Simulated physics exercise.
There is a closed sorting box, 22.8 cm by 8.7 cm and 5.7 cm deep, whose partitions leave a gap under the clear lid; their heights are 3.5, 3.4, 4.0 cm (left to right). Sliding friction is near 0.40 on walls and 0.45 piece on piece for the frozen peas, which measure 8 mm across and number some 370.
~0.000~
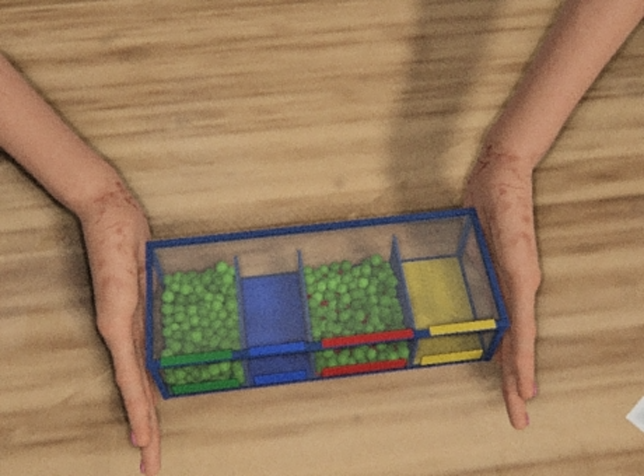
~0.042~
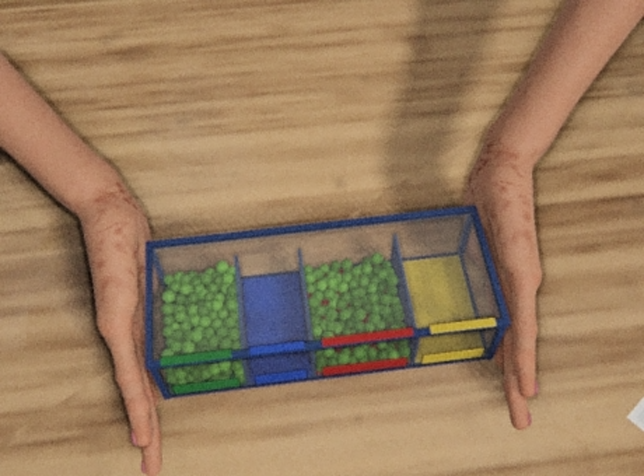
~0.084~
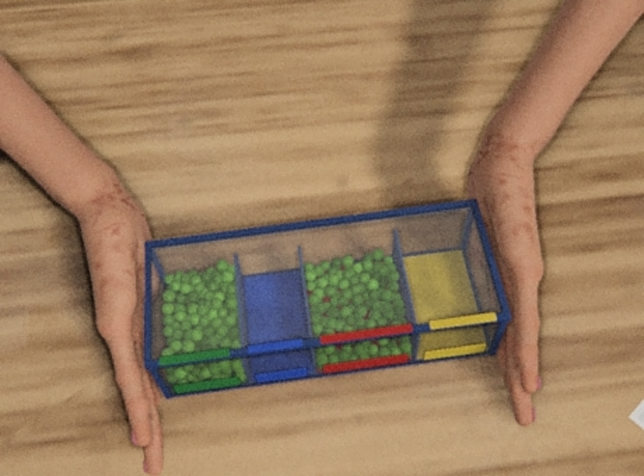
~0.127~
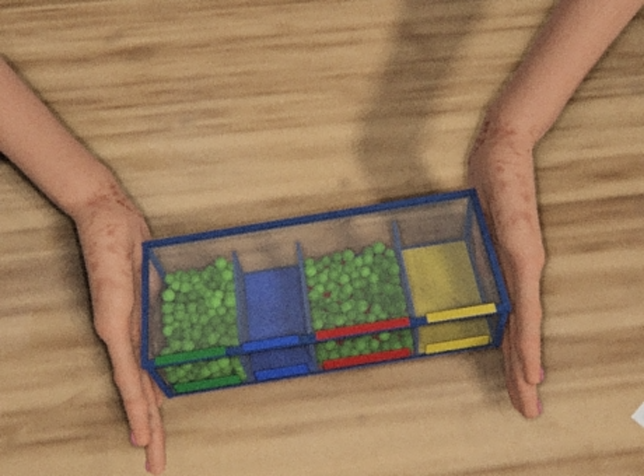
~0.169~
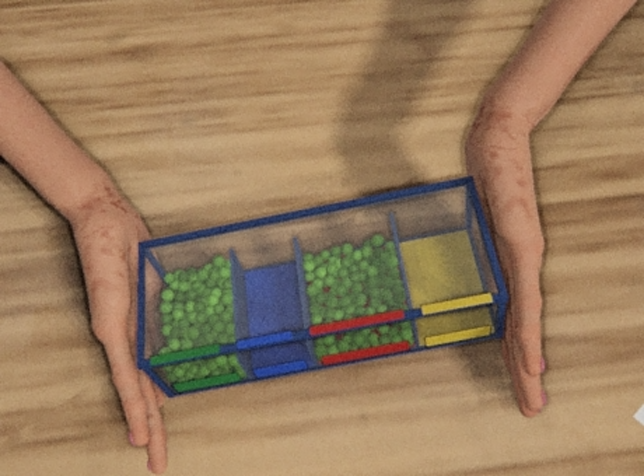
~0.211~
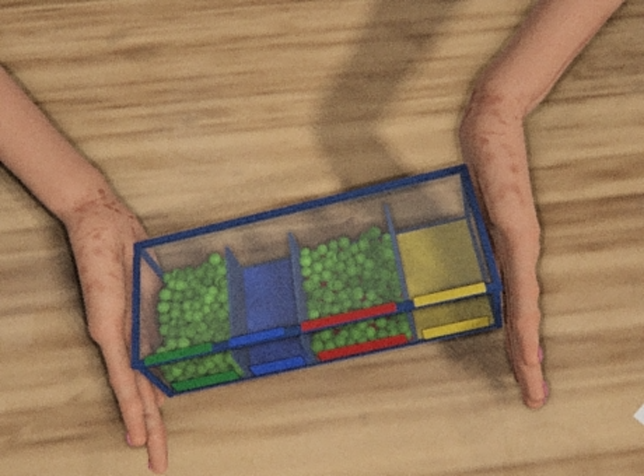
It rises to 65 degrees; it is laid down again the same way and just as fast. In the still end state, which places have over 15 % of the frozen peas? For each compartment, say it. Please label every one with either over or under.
Labels - red compartment: Over; blue compartment: Under; green compartment: Over; yellow compartment: Under.
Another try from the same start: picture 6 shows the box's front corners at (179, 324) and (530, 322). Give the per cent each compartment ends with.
Red 50 %; blue 5 %; green 45 %; yellow 5 %.
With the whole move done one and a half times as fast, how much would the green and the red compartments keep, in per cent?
In that case the green compartment would hold 60 per cent and the red one 35 per cent.
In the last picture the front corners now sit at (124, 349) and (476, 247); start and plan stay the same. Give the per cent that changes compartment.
My guess is close to 5 per cent.
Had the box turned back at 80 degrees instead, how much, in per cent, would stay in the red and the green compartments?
Shares: Red 35, green 65, per cent.
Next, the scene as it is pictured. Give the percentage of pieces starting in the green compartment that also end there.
Fraction kept: Approx. 100 %.
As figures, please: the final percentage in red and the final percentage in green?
Red at 40 and green at 60, in per cent.
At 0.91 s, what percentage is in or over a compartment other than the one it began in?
Around 0 in a hundred.
After 0.91 s, tilt 65 degrees; red 40 %, green 60 %.
Then, at 1.38 s, tilt 28 degrees; red 40 %, green 60 %.
After 1.92 s, tilt 0 degrees; red 40 %, green 60 %.
By 2.2 s all is still; red 40 %, blue 0 %, green 60 %, yellow 0 %.
